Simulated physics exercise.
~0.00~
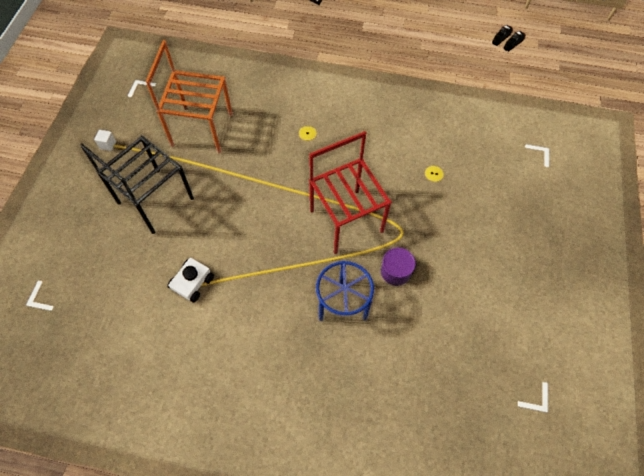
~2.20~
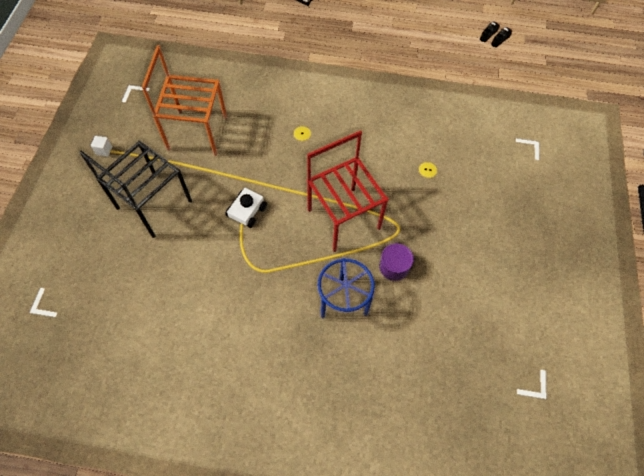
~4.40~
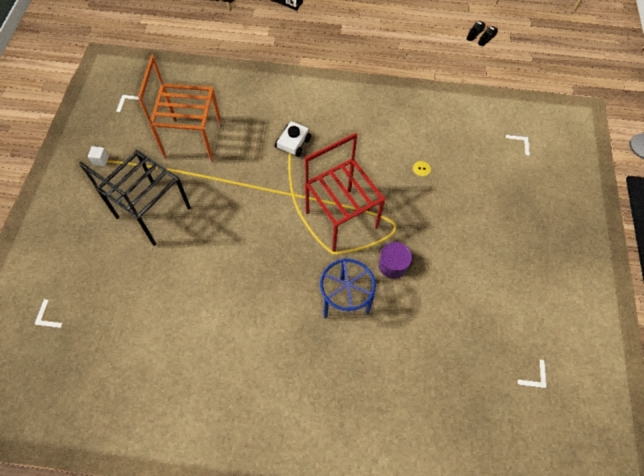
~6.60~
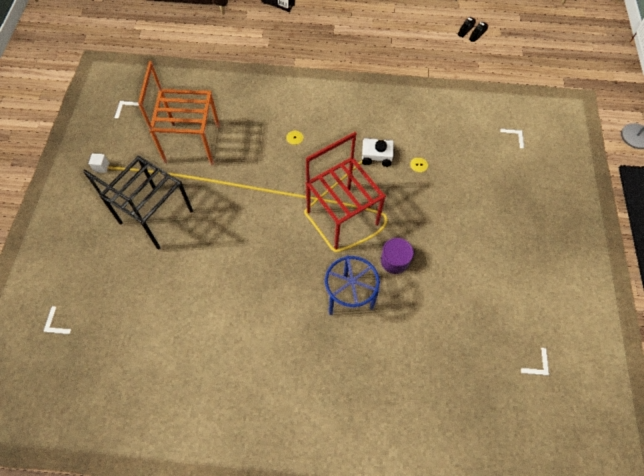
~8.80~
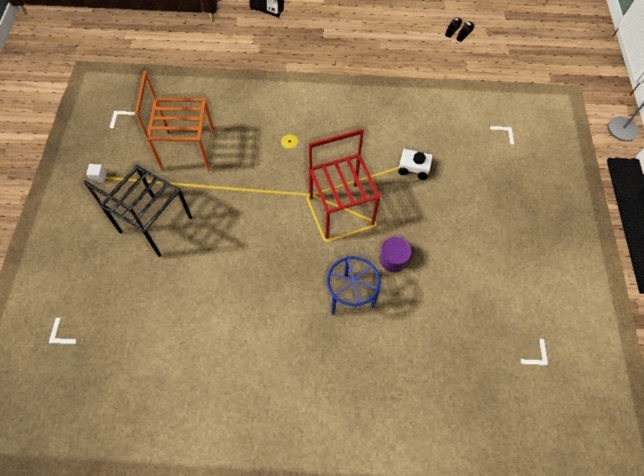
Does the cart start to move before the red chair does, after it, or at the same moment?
The cart starts to move first. The red chair stays put while the cart drives to the left mark and on behind it, and shifts only near the end.
